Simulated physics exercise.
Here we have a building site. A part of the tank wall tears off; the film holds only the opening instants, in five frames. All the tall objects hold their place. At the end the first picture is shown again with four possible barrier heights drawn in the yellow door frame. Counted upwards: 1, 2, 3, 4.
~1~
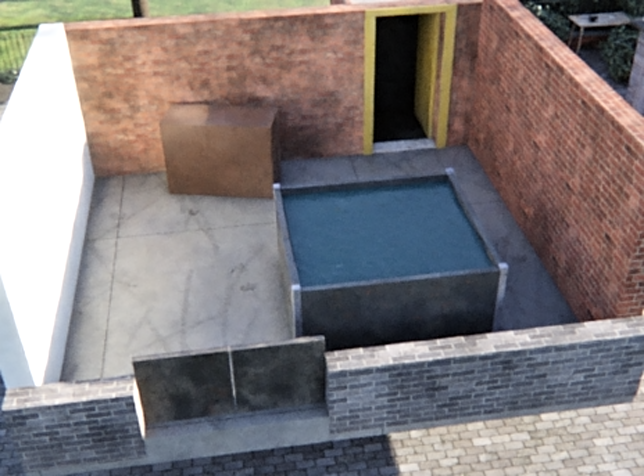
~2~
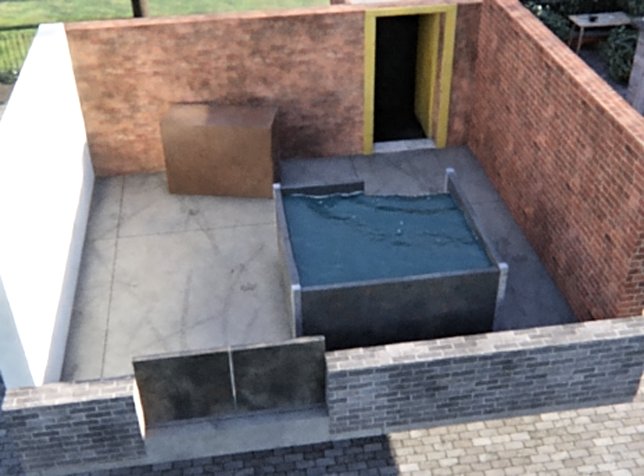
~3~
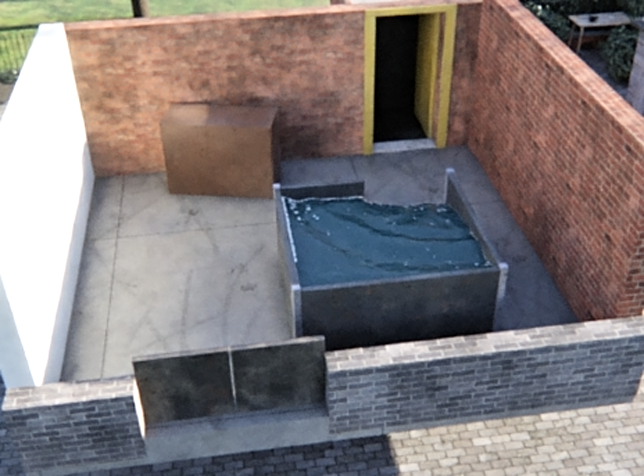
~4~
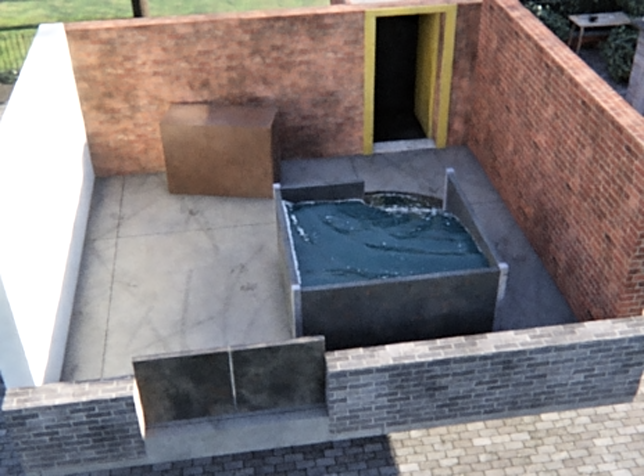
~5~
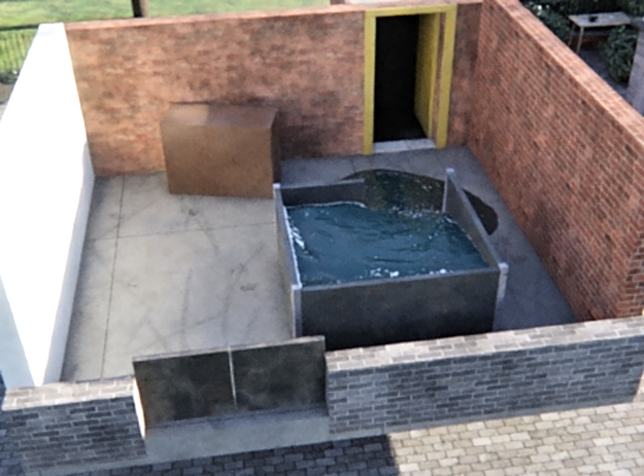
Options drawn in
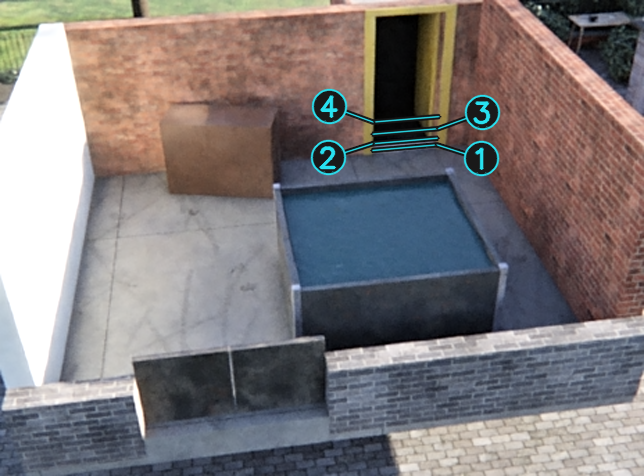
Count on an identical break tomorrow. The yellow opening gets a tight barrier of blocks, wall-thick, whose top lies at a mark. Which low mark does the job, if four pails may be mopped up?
I would pick mark 4.
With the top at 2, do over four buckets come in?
Yes, that goes wrong.
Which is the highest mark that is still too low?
It is 3.
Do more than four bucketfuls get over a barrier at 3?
Yes, it does.
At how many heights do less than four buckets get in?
One.
On the marked copy, 1 at (404, 147); 2 at (405, 140); 3 at (405, 131); 4 at (406, 119); from the bottom up 1, 2, 3, 4.
For mark 1, dozens of bucketfuls pour in.
For mark 2, dozens of bucketfuls pour in.
For mark 3, about 9 bucketfuls get in.
For mark 4, a splash gets over, under a bucket.
